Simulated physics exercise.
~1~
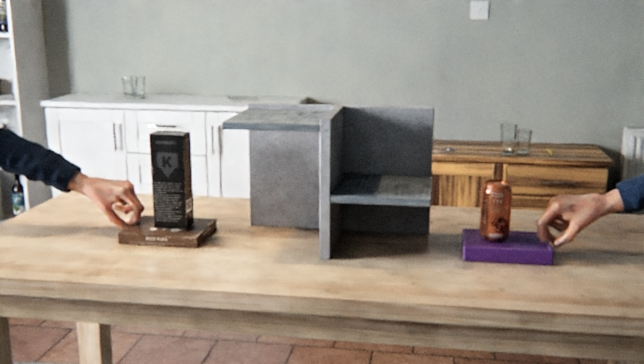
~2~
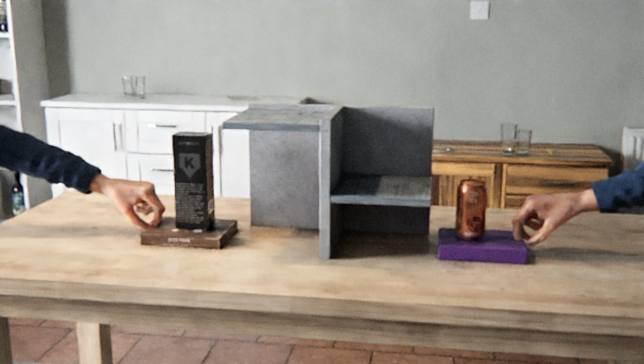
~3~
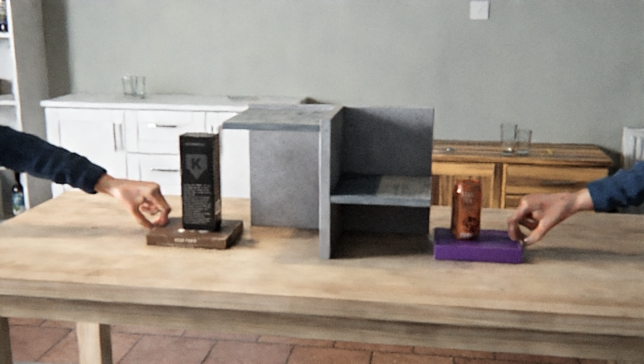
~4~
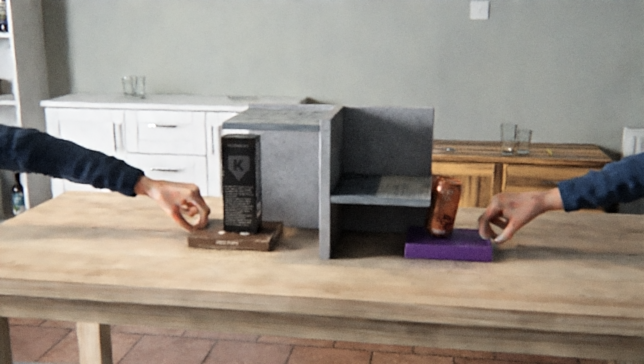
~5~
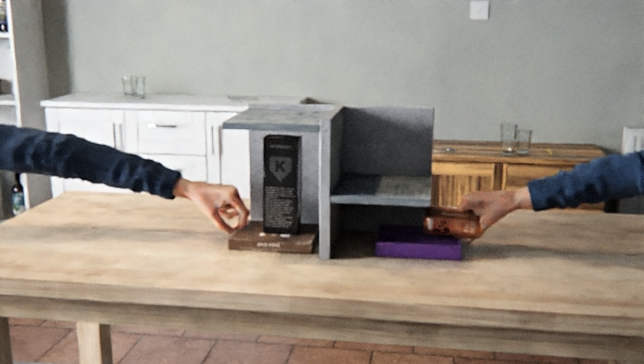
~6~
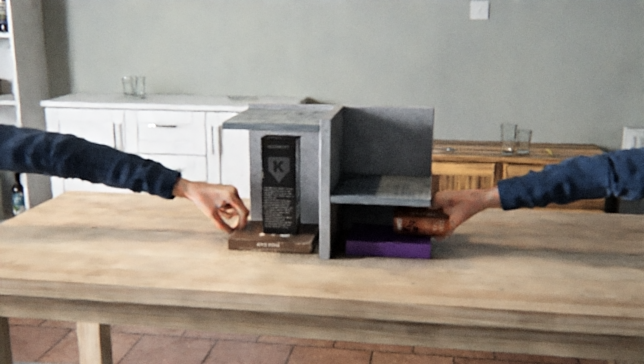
Orange can tipping onto its side against a grey shelf as hands slide two bases inward, black carton staying upright beneath.
